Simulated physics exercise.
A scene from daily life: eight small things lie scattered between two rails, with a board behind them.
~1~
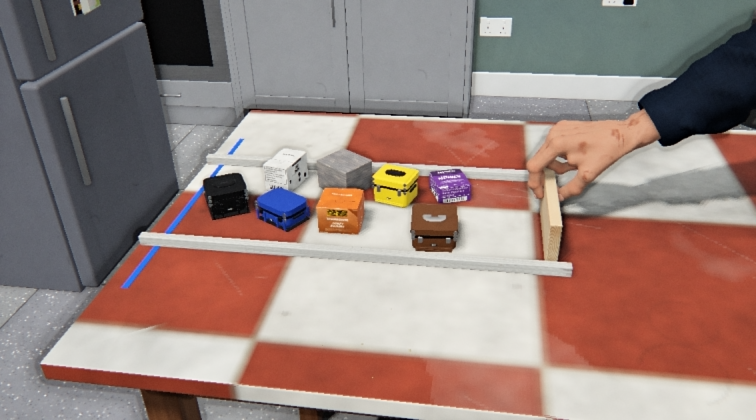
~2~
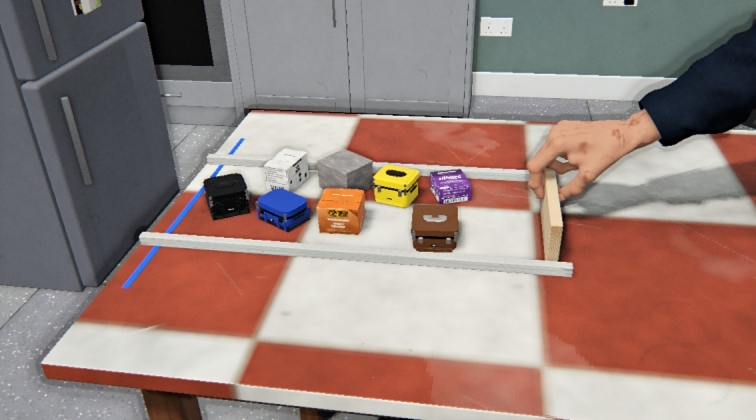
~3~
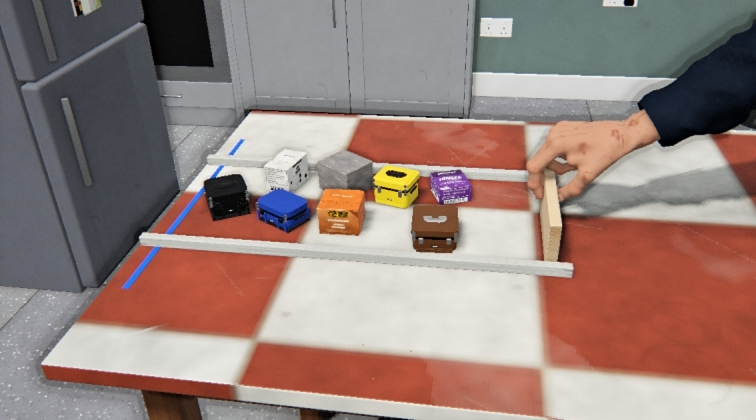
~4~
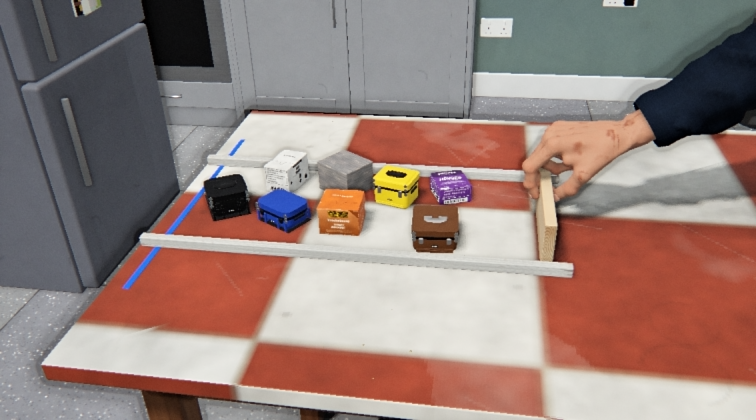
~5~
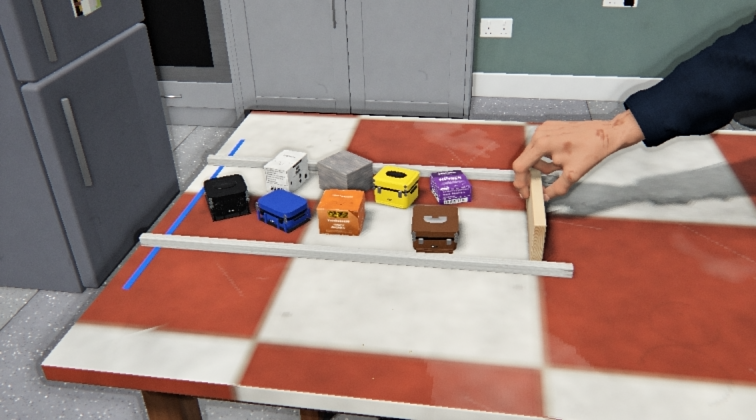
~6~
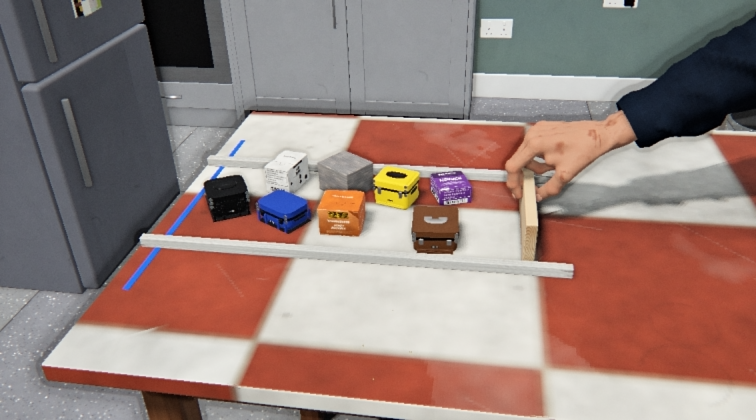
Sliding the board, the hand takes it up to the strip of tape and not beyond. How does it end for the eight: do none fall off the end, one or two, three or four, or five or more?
It ends with five or more off the end.
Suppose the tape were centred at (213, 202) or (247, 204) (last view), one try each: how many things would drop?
Counts: 5, 3.
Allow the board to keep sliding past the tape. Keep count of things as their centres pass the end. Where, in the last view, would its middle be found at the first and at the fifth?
The middle is near (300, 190) first and near (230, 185) after.
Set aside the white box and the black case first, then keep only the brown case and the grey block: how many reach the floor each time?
Count of fallen: 3 / 3.
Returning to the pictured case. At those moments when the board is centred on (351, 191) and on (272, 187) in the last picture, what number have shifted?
The counts are 8 and 8.
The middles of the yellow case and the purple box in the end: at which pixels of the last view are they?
Final pixels, roughly: (179, 188) for the first, (201, 167) for the other.
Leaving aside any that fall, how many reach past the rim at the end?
My count gives 3.
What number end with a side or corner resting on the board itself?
Contact count: 3.
Early on, none off yet; black case at rest near (227, 198); white box at rest near (287, 173); blue case at rest near (284, 212).
A while later, none off yet; black case travelled about its own width near (191, 194); white box travelled about its own width near (251, 172); blue case travelled about its own width near (215, 215).
Further along, two off so far; black case in the air; white box leaning well over near (169, 195); blue case in the air near (143, 306).
Finally, the number that fall off is five or more; lost, orange box, grey block, blue case, white box and black case.
